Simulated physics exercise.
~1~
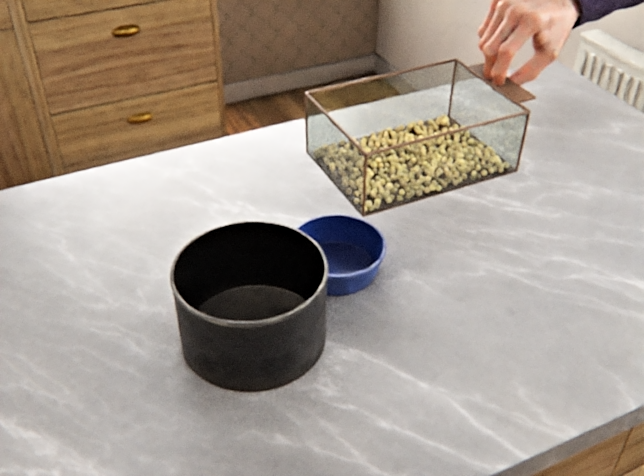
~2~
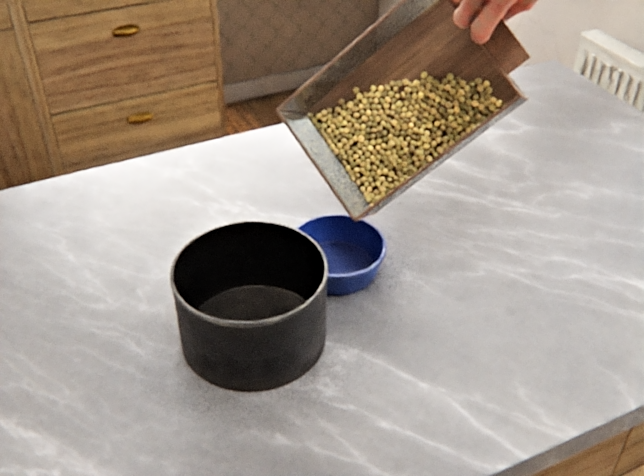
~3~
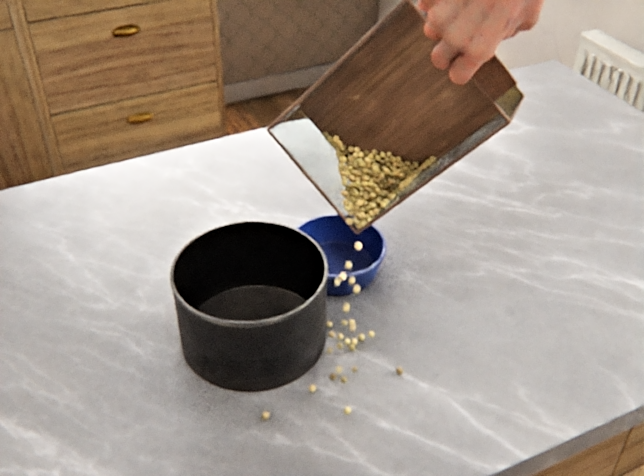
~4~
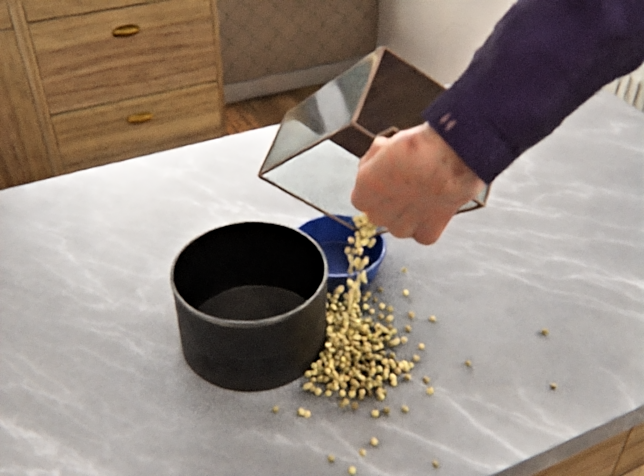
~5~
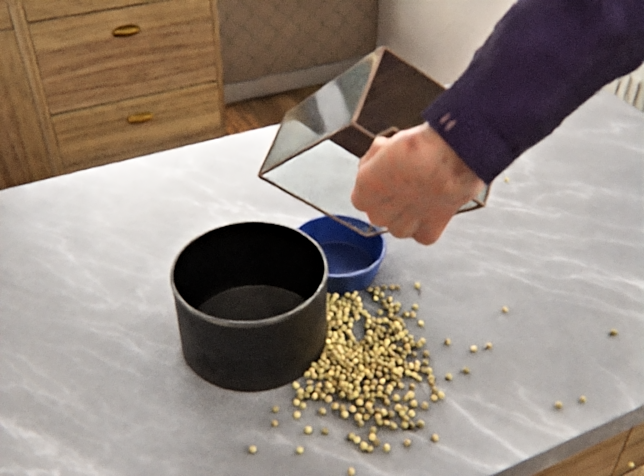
A hand tilted a clear-sided box of pale beans further and further above a marble table, and the beans poured out past the blue dish and black pot, spilling into a scattered heap on the tabletop while both containers stayed empty.
